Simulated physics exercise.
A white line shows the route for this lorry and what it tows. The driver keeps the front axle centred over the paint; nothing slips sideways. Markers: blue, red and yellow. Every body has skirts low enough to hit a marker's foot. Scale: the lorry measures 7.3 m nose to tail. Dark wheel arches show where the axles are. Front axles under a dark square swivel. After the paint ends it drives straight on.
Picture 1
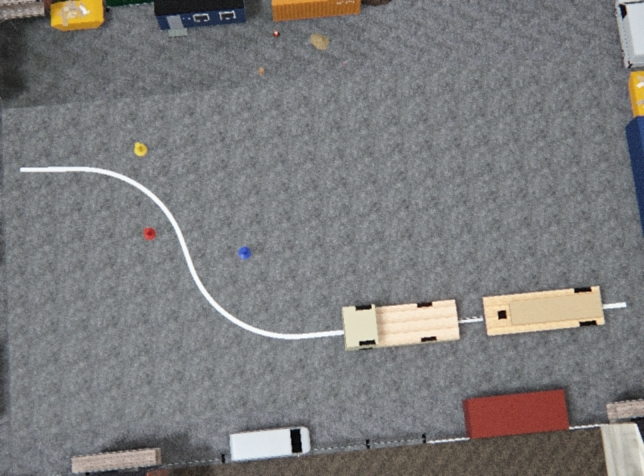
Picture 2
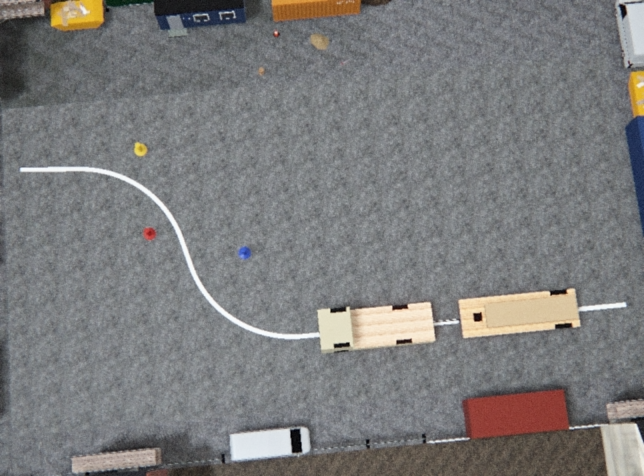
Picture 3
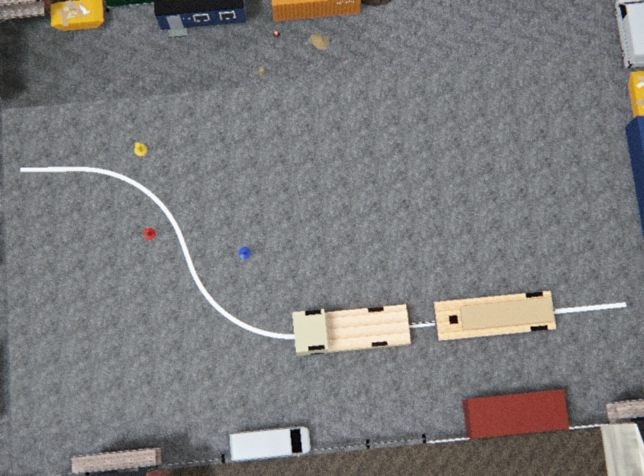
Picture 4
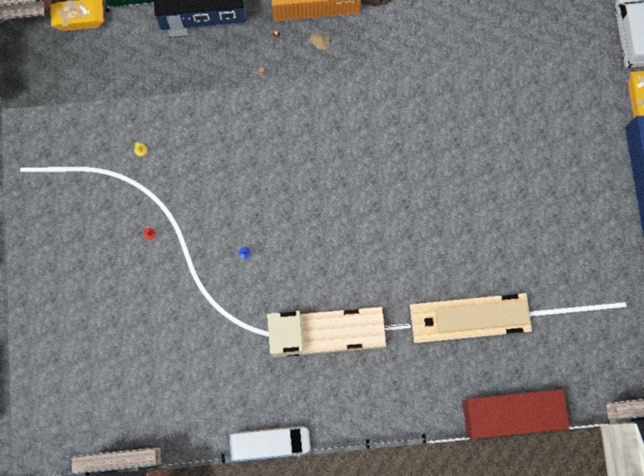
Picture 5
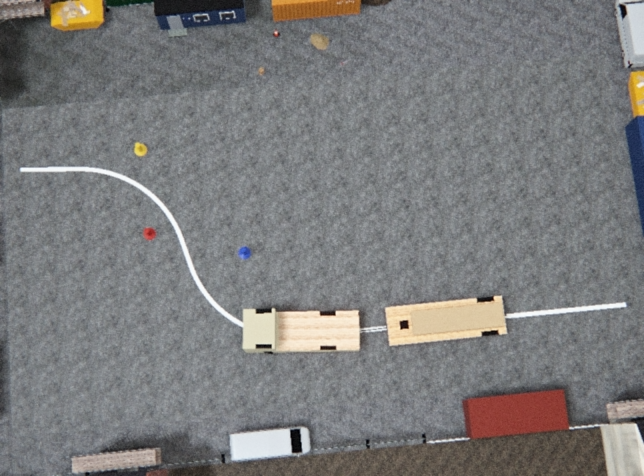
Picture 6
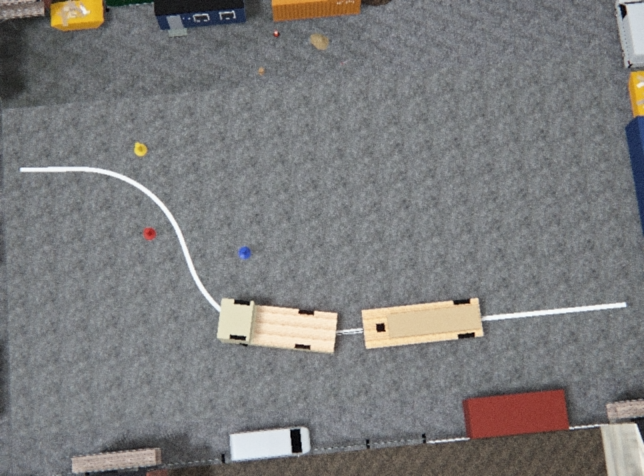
The footage shows a wooden toy lorry towing a trailer leftward along a white line on a grey surface, its front beginning to angle upward into the curve, while red, yellow and blue markers stay still near the line.
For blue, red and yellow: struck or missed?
Blue gets struck, red gets knocked, yellow escapes.
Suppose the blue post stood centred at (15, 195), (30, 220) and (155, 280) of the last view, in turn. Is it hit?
First hit, second clear, third clear.
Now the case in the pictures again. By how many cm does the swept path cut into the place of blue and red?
Blue 20, red 60.
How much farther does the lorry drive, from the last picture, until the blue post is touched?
After some 15.0 m.
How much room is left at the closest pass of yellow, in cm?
To spare: Yellow 20.
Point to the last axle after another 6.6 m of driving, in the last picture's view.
Near (373, 326).
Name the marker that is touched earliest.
The red one.
With 7.5 m more driven, the last axle is at (361, 326) of the last picture, 20 cm off the line; the lorry has hit red.
With 12.7 m more driven, the last axle is at (295, 311) of the last picture, 155 cm off the line; yellow has been passed with 20 cm to spare.
With 15.3 m more driven, the last axle is at (264, 294) of the last picture, 235 cm off the line; the trailer has hit blue.
With 22.4 m more driven, the last axle is at (185, 234) of the last picture, 45 cm off the line.
With 37.3 m more driven, the last axle is out of the picture, 55 cm off the line; 2 of 3 struck in all.
